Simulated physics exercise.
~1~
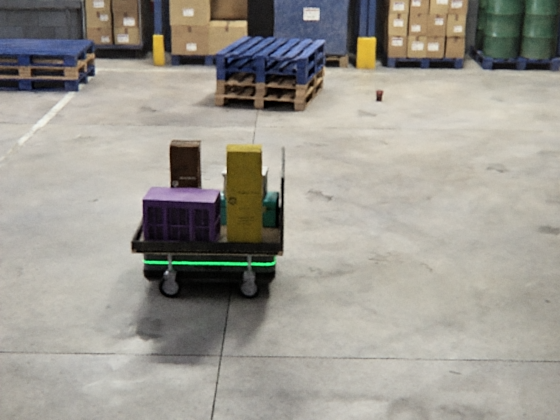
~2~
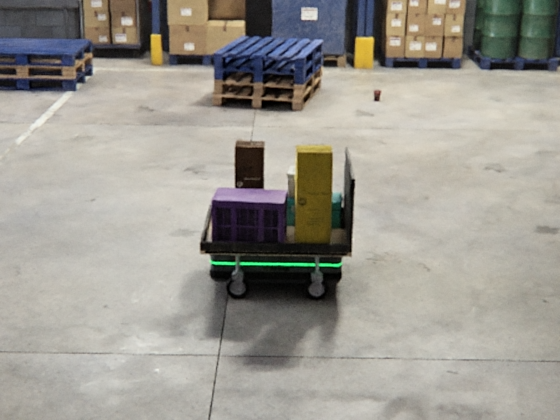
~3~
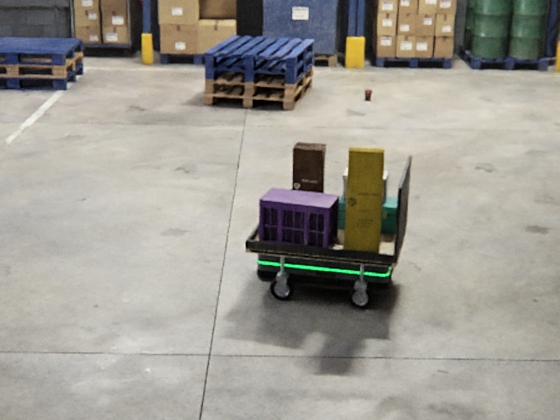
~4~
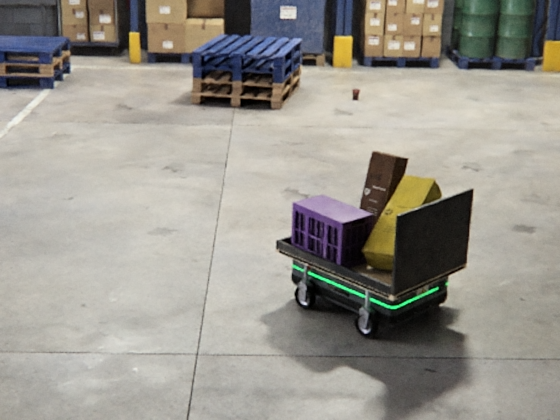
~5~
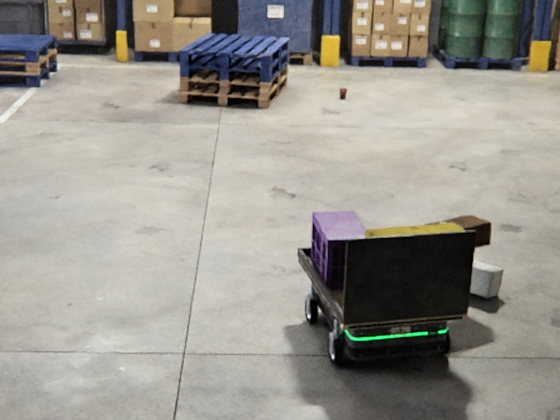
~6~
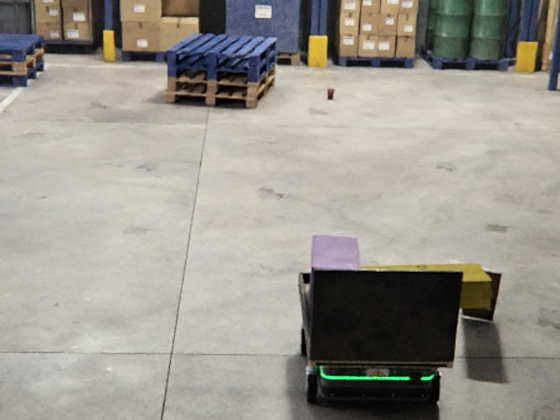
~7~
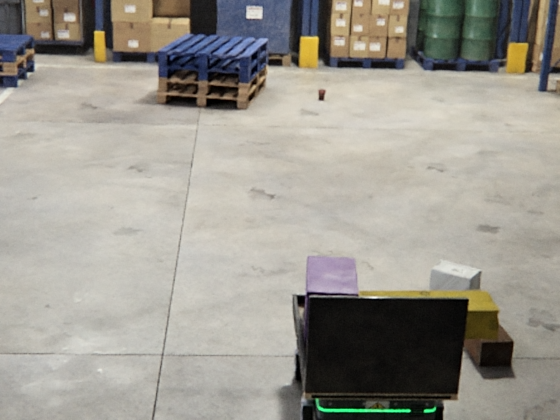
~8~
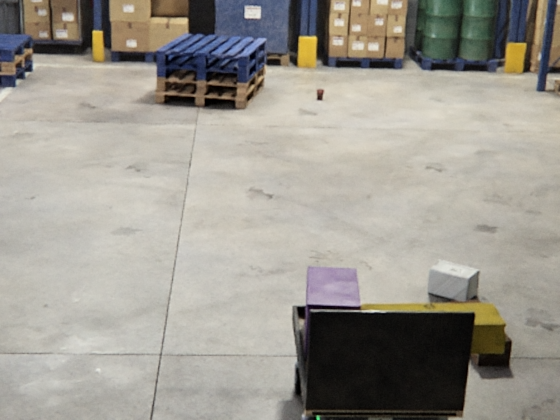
A low robot cart carrying colourful boxes rolled right across a warehouse floor, then curved toward the viewer as its load tipped. The brown box and a whitish one fell off the side, and the yellow box lay toppled beside the upright purple crate.
